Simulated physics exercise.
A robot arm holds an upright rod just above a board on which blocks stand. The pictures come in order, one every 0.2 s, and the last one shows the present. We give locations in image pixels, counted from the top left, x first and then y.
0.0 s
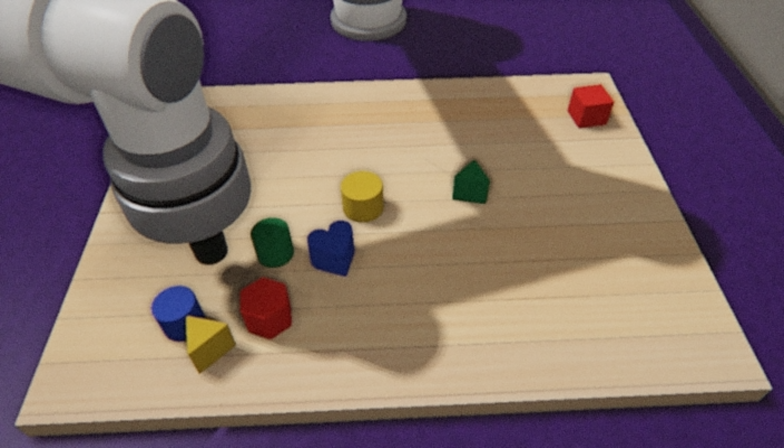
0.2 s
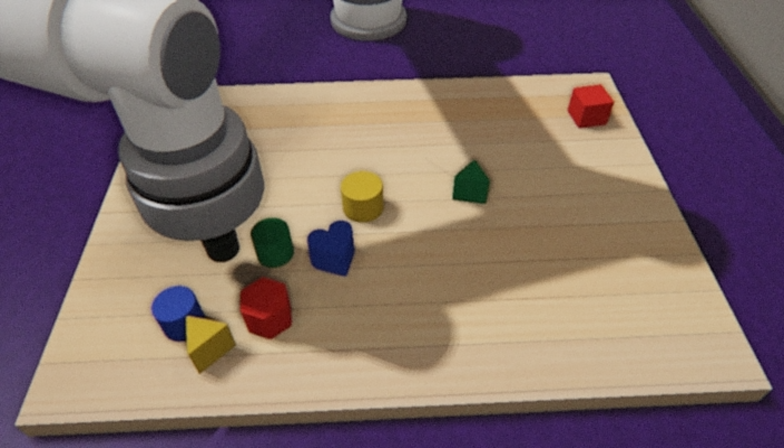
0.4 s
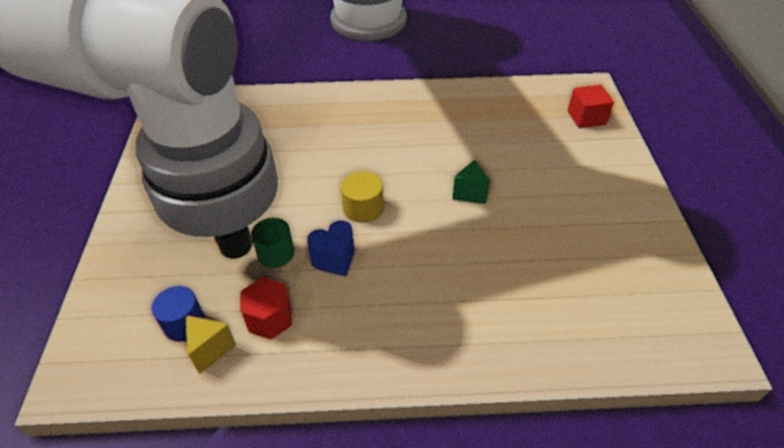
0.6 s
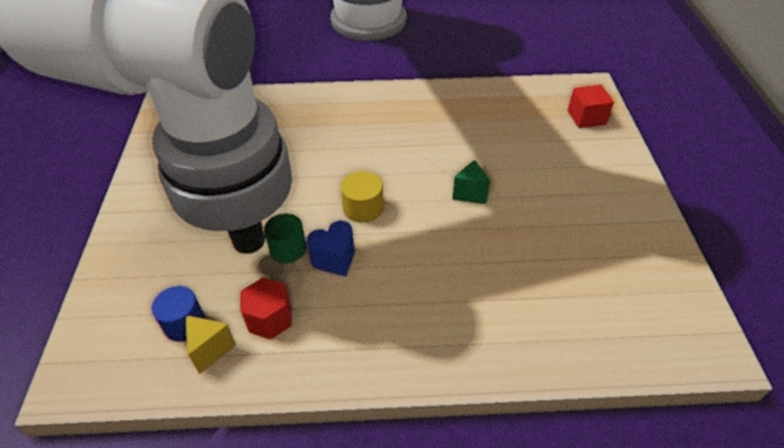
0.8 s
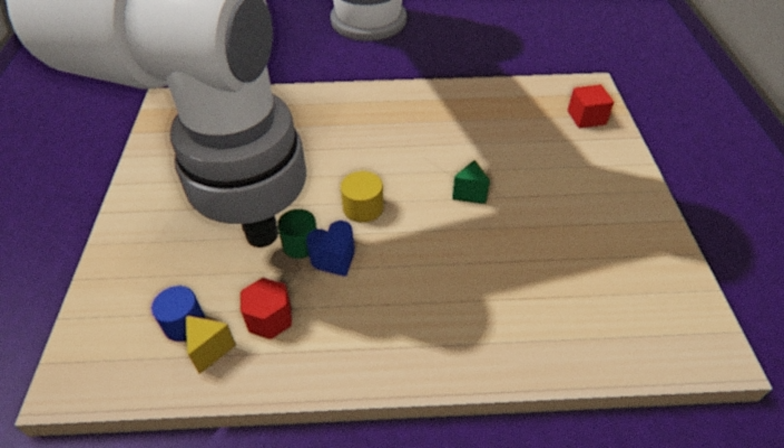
A robot arm moves its black rod right and nudges the green cylinder toward the blue heart.
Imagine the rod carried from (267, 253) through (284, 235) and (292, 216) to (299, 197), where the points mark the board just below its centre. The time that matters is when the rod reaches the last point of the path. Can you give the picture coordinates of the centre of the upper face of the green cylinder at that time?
Located at (316, 208).
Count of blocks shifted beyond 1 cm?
Going by the path, one of them shifts by more than about 1 cm.
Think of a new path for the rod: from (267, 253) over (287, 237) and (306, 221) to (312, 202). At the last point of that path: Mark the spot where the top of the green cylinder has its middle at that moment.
It is going to be at (334, 205).
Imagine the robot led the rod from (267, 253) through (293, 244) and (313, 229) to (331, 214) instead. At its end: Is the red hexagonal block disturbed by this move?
It is not moved.
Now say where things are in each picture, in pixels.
In the first picture, tip of the rod at (212, 254), middles of tops, green cylinder at (270, 231), blue heart block at (332, 237).
In the second picture, rod at (224, 251), nothing pushed.
In the third picture, rod at (237, 248), nothing pushed.
In the fourth picture, rod at (249, 243), green cylinder at (283, 226).
In the fifth picture, rod at (263, 237), green cylinder at (296, 222), blue heart block at (332, 237).
The first path, step by step. Halfway along, rod at (285, 208); green cylinder at (316, 208).
At the end, rod at (296, 180); green cylinder at (316, 208); blue heart block unmoved.
